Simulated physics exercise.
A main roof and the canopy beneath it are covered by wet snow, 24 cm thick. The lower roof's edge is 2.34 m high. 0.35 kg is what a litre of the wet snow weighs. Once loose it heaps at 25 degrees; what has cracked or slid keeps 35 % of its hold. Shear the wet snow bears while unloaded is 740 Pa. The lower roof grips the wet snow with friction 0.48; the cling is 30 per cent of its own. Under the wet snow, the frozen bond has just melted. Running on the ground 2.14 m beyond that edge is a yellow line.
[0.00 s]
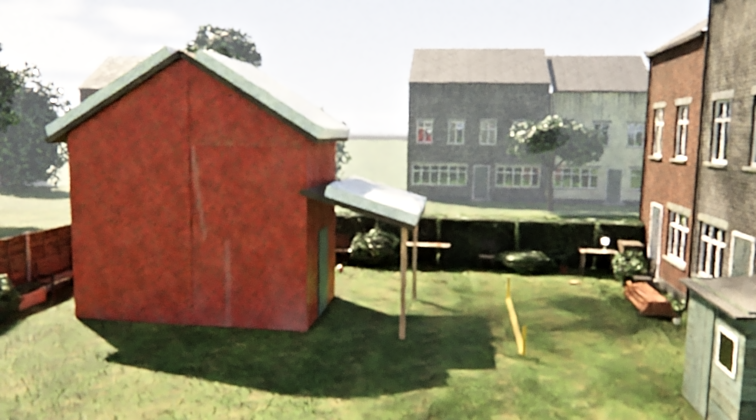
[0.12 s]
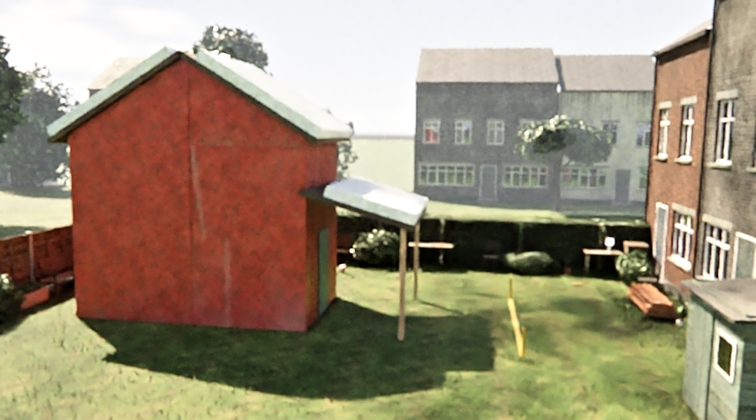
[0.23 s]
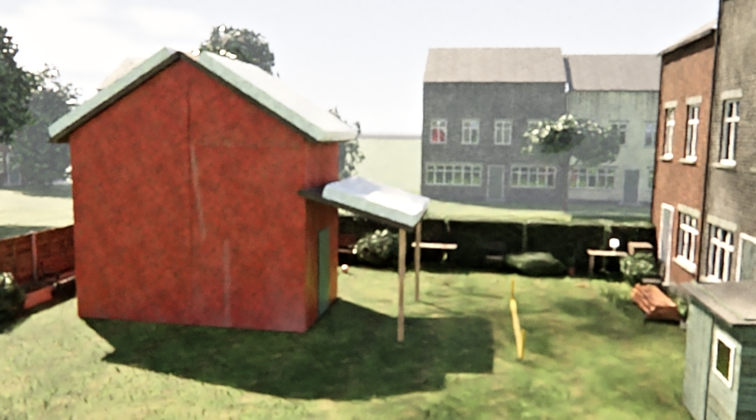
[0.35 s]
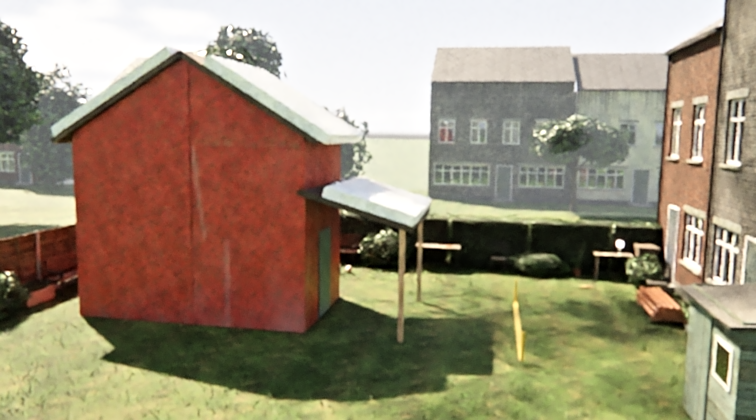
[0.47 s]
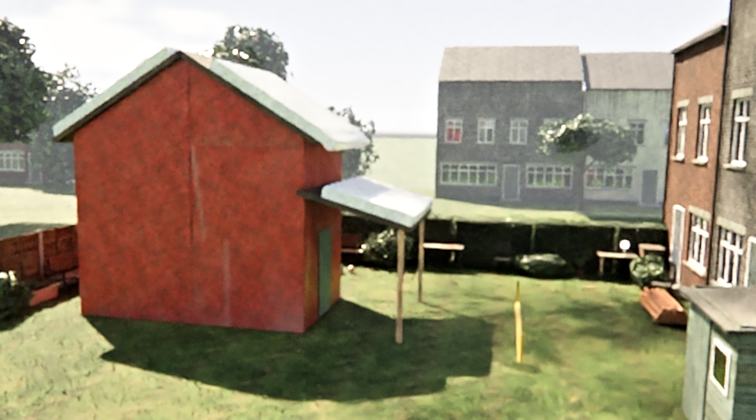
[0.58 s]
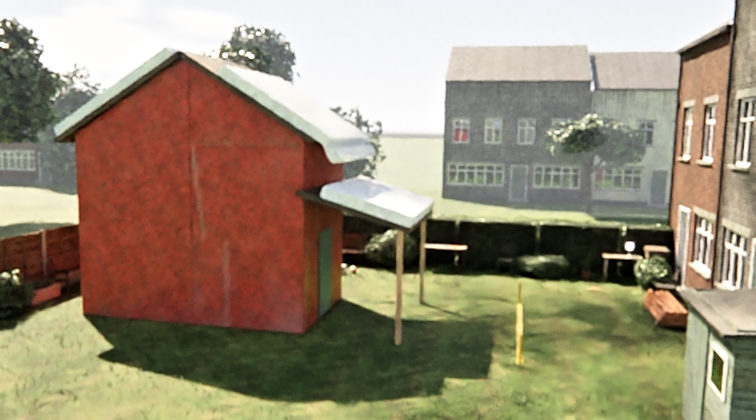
In a grassy yard, snow on a red building's main roof slides slightly past its right edge.
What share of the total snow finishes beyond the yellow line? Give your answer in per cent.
About 21 %.
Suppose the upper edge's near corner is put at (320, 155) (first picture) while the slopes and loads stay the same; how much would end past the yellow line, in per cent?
I'd put it at close to 3 percent.
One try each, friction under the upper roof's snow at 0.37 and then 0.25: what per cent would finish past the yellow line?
Try 1: 0 %; try 2: 7 %.
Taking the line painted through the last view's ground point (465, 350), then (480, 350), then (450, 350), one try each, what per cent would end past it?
About 45 %, 35 %, 50 %.
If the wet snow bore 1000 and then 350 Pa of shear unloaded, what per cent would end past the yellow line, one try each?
The two runs give near 10 % and near 30 % respectively.
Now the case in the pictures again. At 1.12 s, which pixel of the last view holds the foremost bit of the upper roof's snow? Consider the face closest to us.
About (390, 205).
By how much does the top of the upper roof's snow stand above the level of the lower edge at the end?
Roughly 0.8 m.
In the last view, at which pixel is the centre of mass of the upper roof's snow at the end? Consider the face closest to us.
Centre: Approx. (478, 307) px, near face.
By 1.12 s, none is below the lower edge and 0 % is past the line.
By 1.74 s, 11 % is below the lower edge and 0 % is past the line.
By 2.37 s, 58 % is below the lower edge and 13 % is past the line.
By 3.00 s, 59 % is below the lower edge and 21 % is past the line.
By 3.40 s, at the end, 59 % is below the lower edge and 21 % is past the line.
